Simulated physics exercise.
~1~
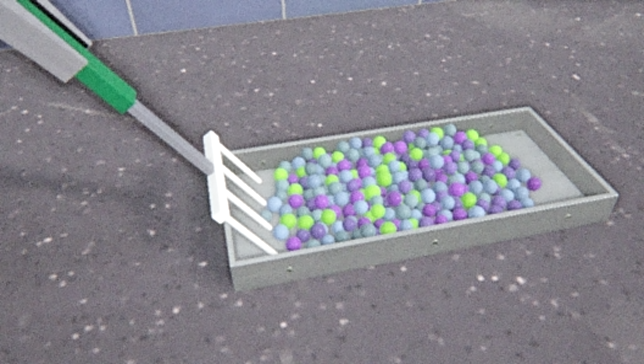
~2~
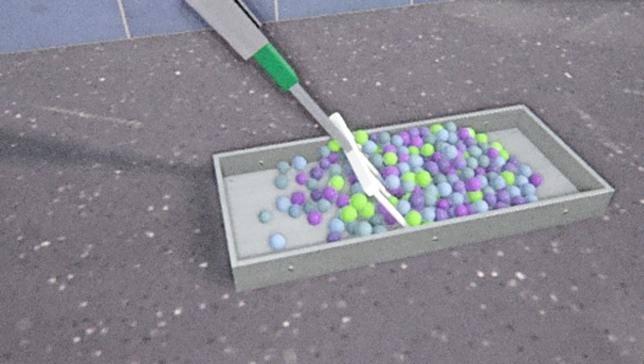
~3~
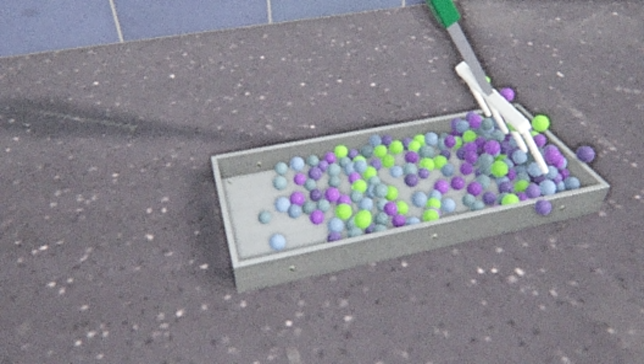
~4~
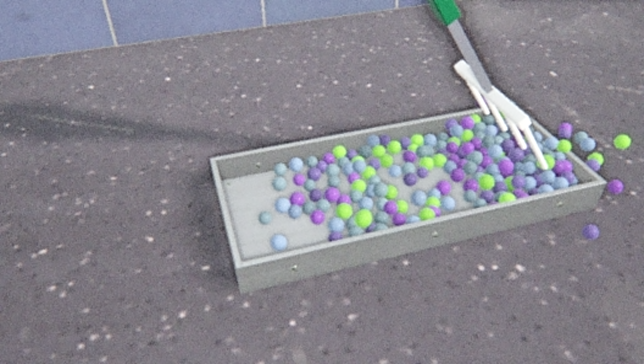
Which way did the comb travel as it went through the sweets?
The comb moved to the right, going from the left end of the tin toward the right end.
A grey and green arm swept a white four-pronged comb rightward through a shallow grey tin of purple, green and blue round sweets, pushing them toward the far end, where a few spilled onto the table while most stayed in the tin.
